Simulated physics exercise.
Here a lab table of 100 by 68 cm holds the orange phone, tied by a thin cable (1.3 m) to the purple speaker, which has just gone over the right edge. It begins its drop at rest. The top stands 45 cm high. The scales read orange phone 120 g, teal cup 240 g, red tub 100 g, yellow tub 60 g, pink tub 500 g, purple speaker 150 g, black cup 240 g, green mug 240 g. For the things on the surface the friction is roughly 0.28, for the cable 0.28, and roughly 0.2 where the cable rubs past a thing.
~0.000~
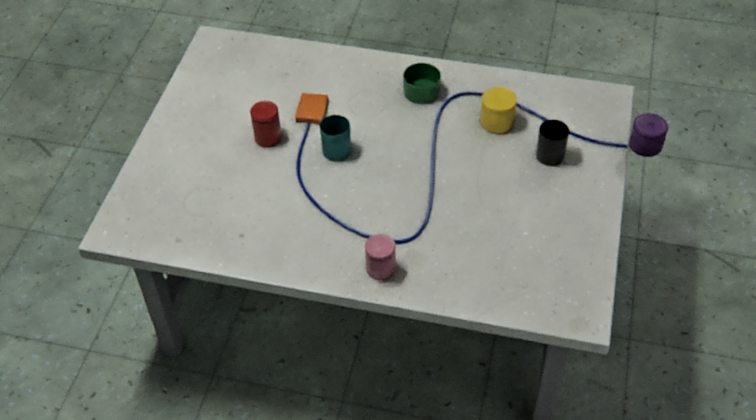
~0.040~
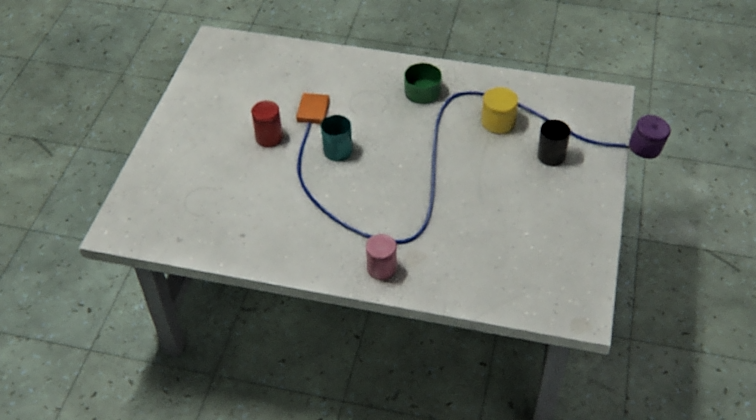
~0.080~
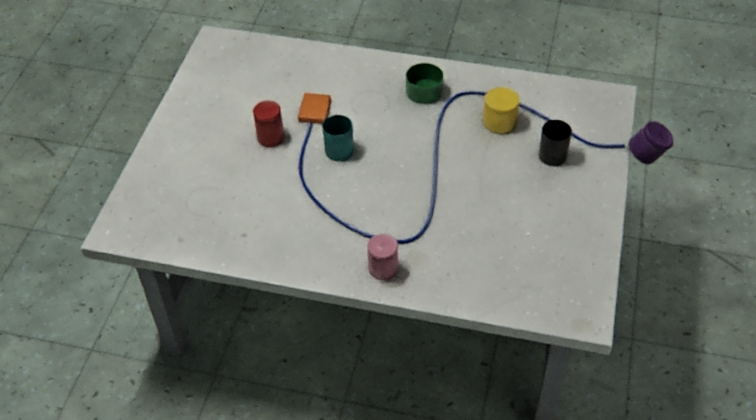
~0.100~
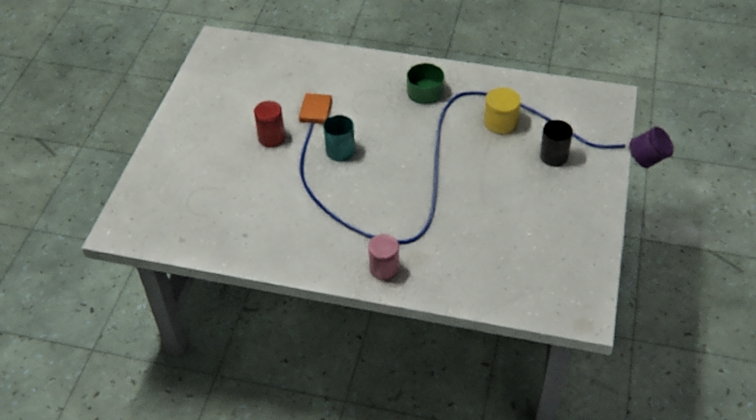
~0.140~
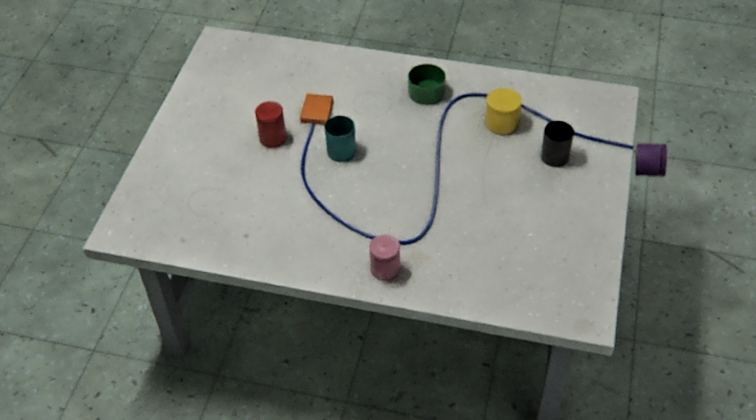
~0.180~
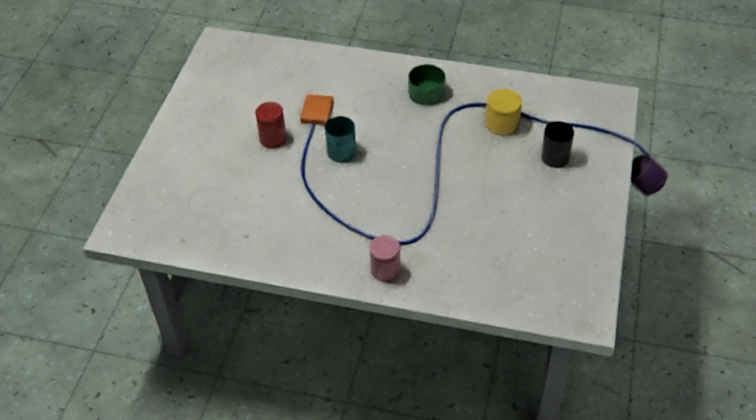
A pale rectangular table stands on a grey tiled floor, seen from above at an angle by a nearly still camera. Red, teal, pink, yellow and black containers and a green mug sit around an orange phone, whose thin blue cable curves across the top to a purple speaker just past the right edge. The speaker tilts and drops a little, turning as the cable shifts slightly.
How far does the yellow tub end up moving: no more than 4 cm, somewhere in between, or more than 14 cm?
The yellow tub moves somewhere in between.
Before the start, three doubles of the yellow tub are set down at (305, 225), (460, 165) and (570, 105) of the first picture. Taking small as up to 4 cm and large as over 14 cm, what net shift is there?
Shift 1: Minor. Shift 2: Minor. Shift 3: Minor.
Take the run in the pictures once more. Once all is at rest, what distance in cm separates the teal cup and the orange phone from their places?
Approx. final shift - teal cup: 0 cm; orange phone: 0 cm.
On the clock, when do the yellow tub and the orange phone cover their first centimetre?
About: Yellow tub 0.26 s, orange phone never.
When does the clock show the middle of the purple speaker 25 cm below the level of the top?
At 0.30 s.
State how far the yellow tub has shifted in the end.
About: Yellow tub 8 cm.
At 0.4 s, the cable's tail end at (314, 125); yellow tub 8 cm off its start, purple speaker over the edge.
At 0.7 s, the cable's tail end at (317, 127); yellow tub 8 cm off its start, purple speaker over the edge.
At 0.9 s, the cable's tail end at (317, 127); yellow tub 8 cm off its start at (528, 123), purple speaker over the edge.
At 1.2 s, the cable's tail end at (317, 127); yellow tub 8 cm off its start, purple speaker over the edge.
At 2.4 s, the cable's tail end at (317, 127); yellow tub 8 cm off its start at (528, 123), purple speaker over the edge.
